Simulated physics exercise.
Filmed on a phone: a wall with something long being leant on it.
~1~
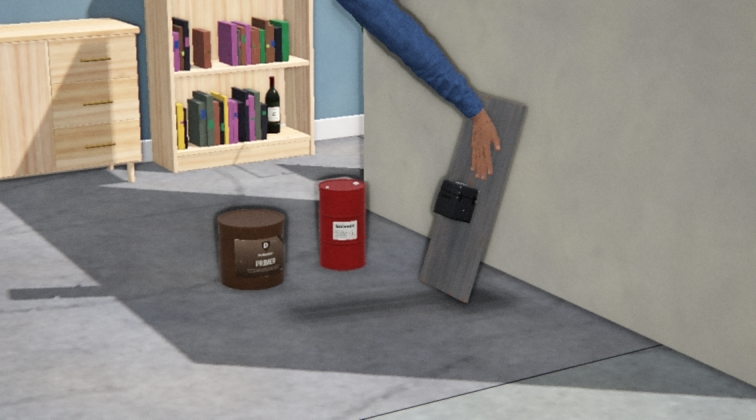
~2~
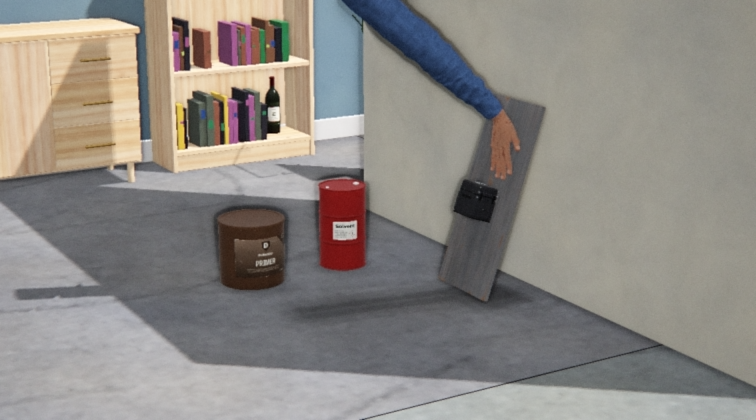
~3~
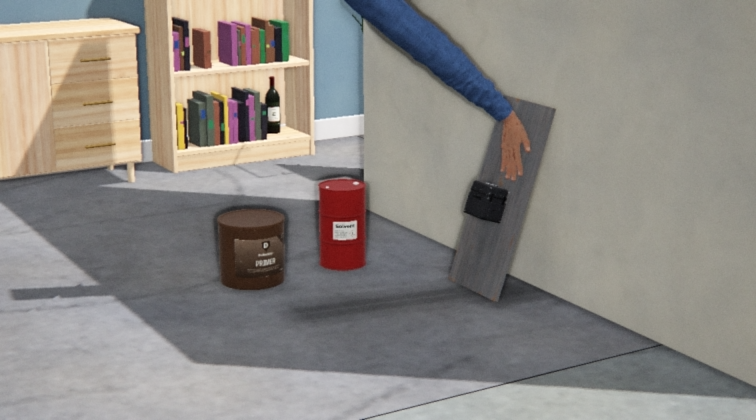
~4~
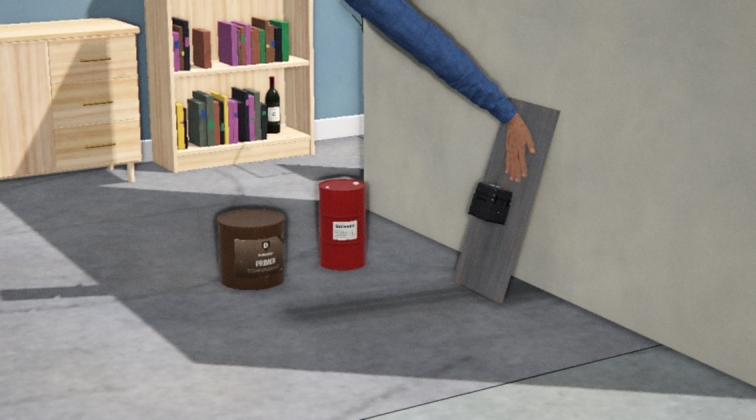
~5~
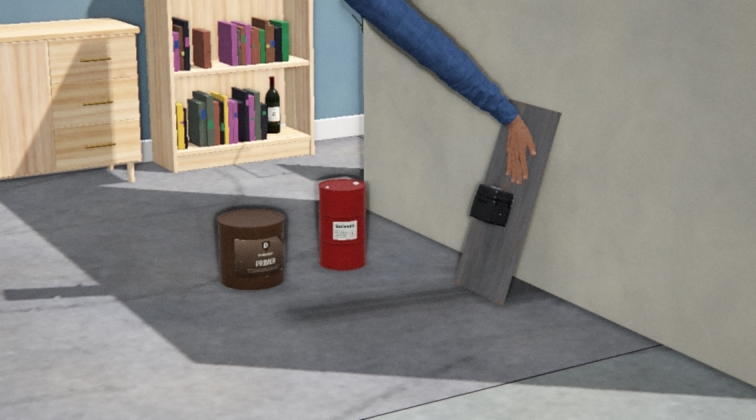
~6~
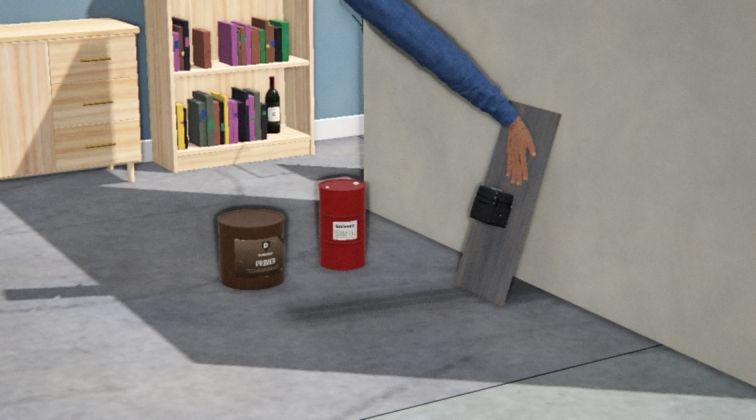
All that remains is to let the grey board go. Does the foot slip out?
In the end the board remains leaning.
Then, 0.40 s on from there, no change.
Then, 0.90 s on from there, grey board resting near (506, 201).
In the end, all 3 unmoved. At the end, from the last picture's camera, grey board near (506, 201). The board stays up.
